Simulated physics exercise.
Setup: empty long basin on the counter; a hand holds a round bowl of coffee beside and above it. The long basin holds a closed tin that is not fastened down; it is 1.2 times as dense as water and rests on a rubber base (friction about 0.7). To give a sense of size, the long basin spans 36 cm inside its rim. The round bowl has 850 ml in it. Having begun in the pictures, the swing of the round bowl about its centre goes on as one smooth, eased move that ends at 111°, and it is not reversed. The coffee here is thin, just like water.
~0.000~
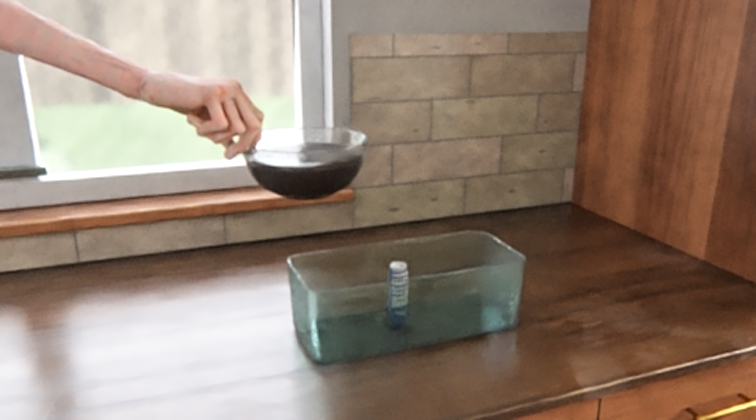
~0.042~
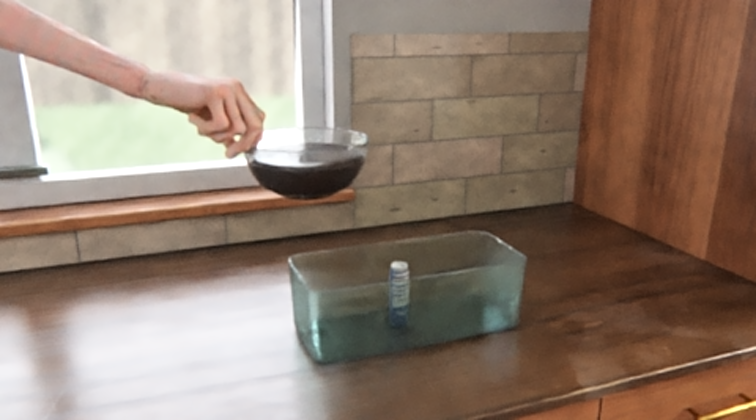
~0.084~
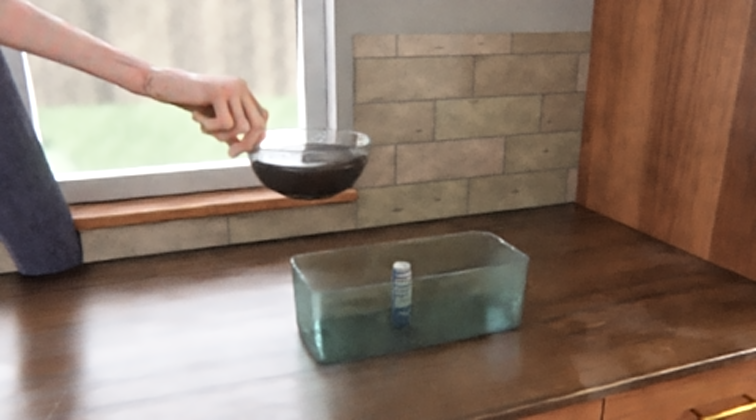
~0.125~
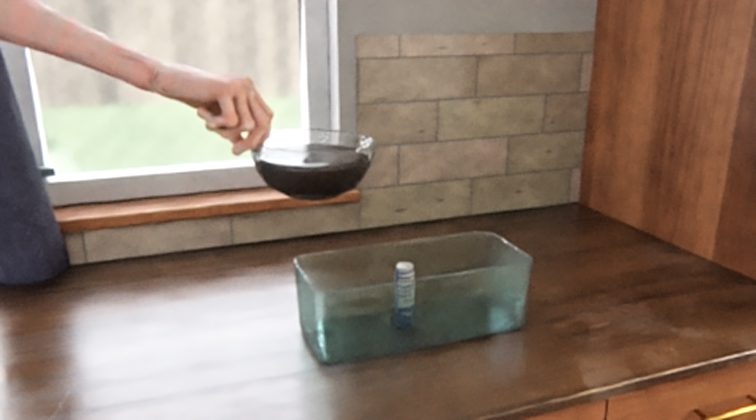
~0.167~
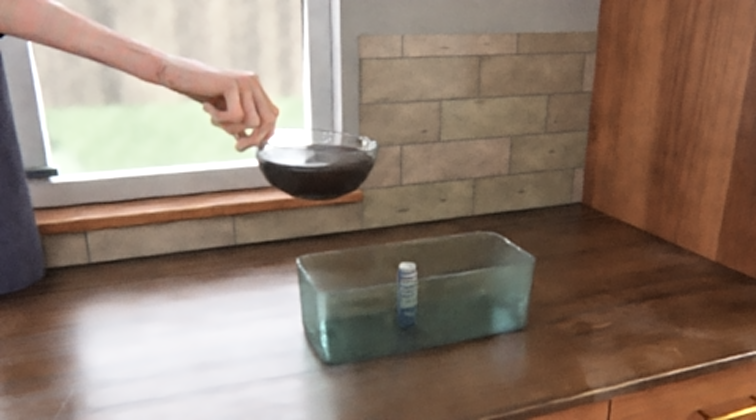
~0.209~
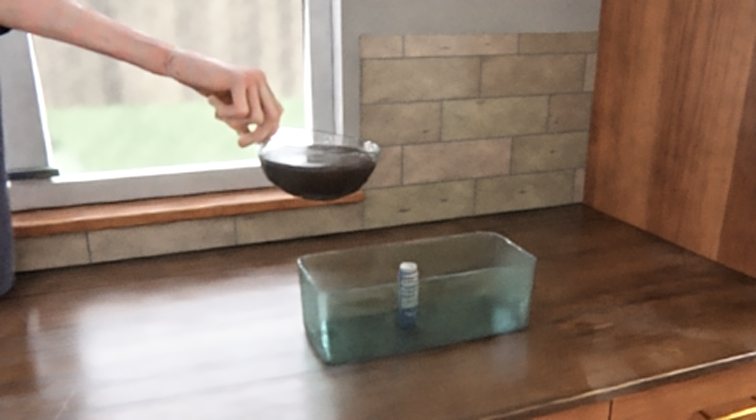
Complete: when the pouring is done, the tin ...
... is still on its feet.
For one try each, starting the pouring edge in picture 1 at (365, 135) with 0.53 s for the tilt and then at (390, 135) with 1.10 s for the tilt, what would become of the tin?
Try 1: Tipped over; try 2: Still standing.
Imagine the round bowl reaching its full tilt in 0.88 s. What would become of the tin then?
The tin remains upright.
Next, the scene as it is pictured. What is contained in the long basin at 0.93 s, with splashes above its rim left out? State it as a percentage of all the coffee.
It works out near 92 per cent.
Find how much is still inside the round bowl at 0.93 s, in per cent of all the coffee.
I'd estimate some 1 per cent.
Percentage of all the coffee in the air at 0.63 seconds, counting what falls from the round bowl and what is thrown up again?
At that moment, about 42 percent.
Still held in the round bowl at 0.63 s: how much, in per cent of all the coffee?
Portion remaining: Approx. 46 per cent.
By 0.63 s the tilt is 67° and 45 per cent is still to pour; the tin stands where it began.
By 0.93 s the tilt is 105° and 1 per cent is still to pour; the tin stands where it began.
By 1.25 s the tilt is 111° and 0 per cent is still to pour; the tin stands where it began.
By 1.60 s the tilt is 111° and 0 per cent is still to pour; the tin stands where it began.
At rest the tin stands where it began.
